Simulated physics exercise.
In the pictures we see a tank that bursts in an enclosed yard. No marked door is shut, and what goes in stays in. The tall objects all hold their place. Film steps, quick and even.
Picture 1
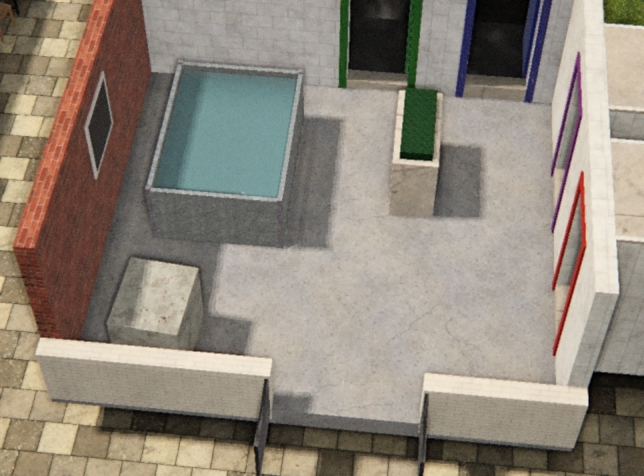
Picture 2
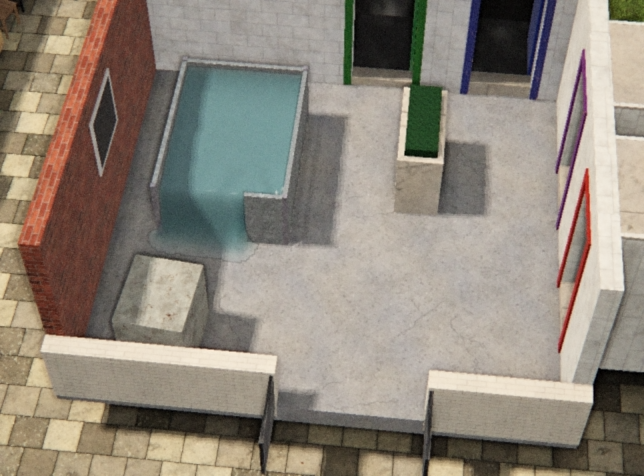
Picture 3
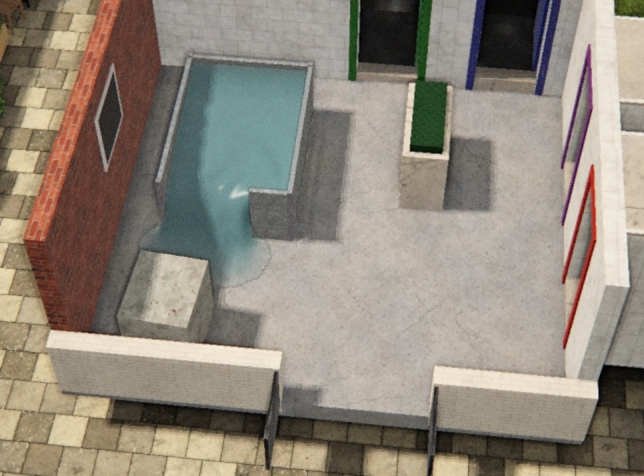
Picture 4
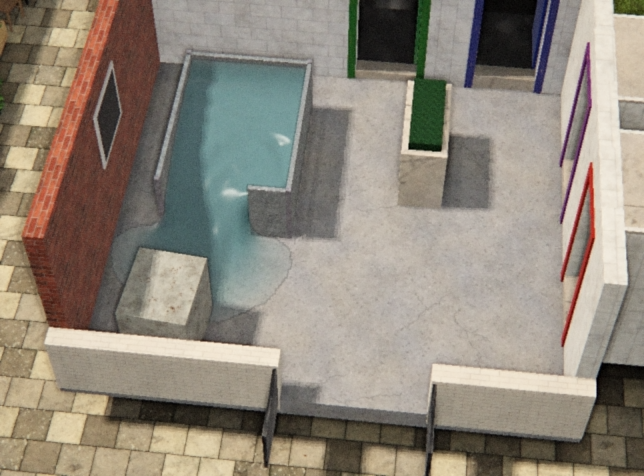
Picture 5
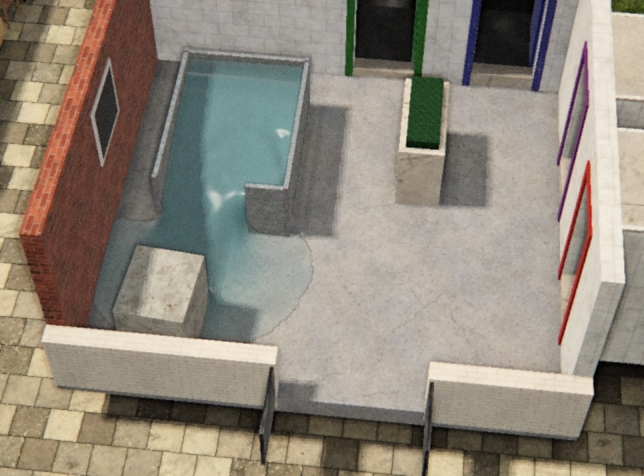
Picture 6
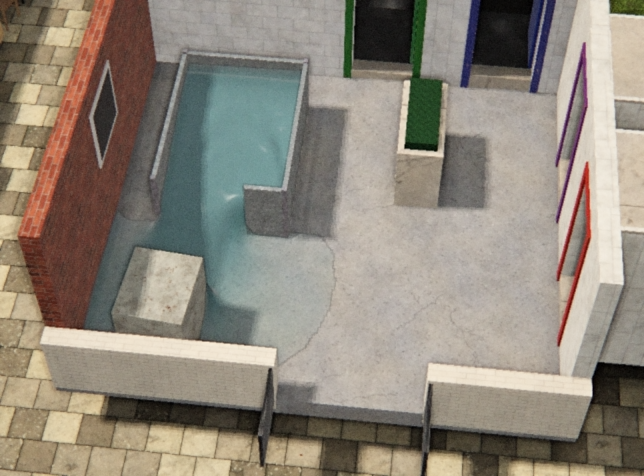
Water sits still in a raised rectangular tank inside a walled yard, then pours out through a gap in the tank's front wall. It spreads around the pale concrete block toward the brick wall on the left, then fans rightward across the grey floor in a widening, curved sheet.
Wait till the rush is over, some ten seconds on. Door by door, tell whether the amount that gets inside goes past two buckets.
Door by door: The purple door stays at two buckets or less, the red door stays at two buckets or less, the green door stays at two buckets or less, the blue door stays at two buckets or less.
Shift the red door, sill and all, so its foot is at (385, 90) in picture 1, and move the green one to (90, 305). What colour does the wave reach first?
The first to get wet is the green one.
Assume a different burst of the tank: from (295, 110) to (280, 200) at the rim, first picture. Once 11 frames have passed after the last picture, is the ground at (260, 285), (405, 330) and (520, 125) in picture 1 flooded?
Taken in turn they're unwetted, swamped and swamped.
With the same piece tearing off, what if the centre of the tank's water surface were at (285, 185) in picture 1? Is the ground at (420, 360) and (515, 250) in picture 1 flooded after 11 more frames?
The first spot is inundated and the second is left dry.
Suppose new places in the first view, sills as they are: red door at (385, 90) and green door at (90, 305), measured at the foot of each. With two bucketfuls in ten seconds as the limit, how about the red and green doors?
In that case the red door keeps within it while the green door runs past it.
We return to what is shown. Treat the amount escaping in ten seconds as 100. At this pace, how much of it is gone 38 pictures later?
Approximately 75 in a hundred, I think.
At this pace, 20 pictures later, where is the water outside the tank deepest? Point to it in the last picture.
I'd point to about (156, 67).
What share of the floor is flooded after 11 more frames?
That's roughly 35 per cent.
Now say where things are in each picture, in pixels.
Still water in the water tank at (228, 132), in the first frame.
The front is at (154, 234), out from the gap at (204, 221), in the second frame.
The front is at a hidden place, out from the gap at (209, 218), in the third frame.
The front is at (221, 315), out from the gap at (208, 216), in the fourth frame.
Water pours out at (205, 214) and has run to a hidden place, in the fifth frame.
Water pours out at (204, 215) and has run to a hidden place, in the sixth frame.
A moment on, water covers 25 % of the floor; the purple door not reached, the red door not reached, the green door not reached, the blue door not reached.
Next, water covers 35 % of the floor; the purple door not reached, the red door not reached, the green door not reached, the blue door not reached.
Then, water covers 55 % of the floor; the purple door not reached, the red door wet at the sill, nothing in, the green door not reached, the blue door not reached.
Later, water covers 85 % of the floor; the purple door wet at the sill, nothing in, the red door under two buckets in, the green door wet at the sill, nothing in, the blue door wet at the sill, nothing in.
In the end, water covers 95 % of the floor; the purple door wet at the sill, nothing in, the red door under two buckets in, the green door wet at the sill, nothing in, the blue door wet at the sill, nothing in.
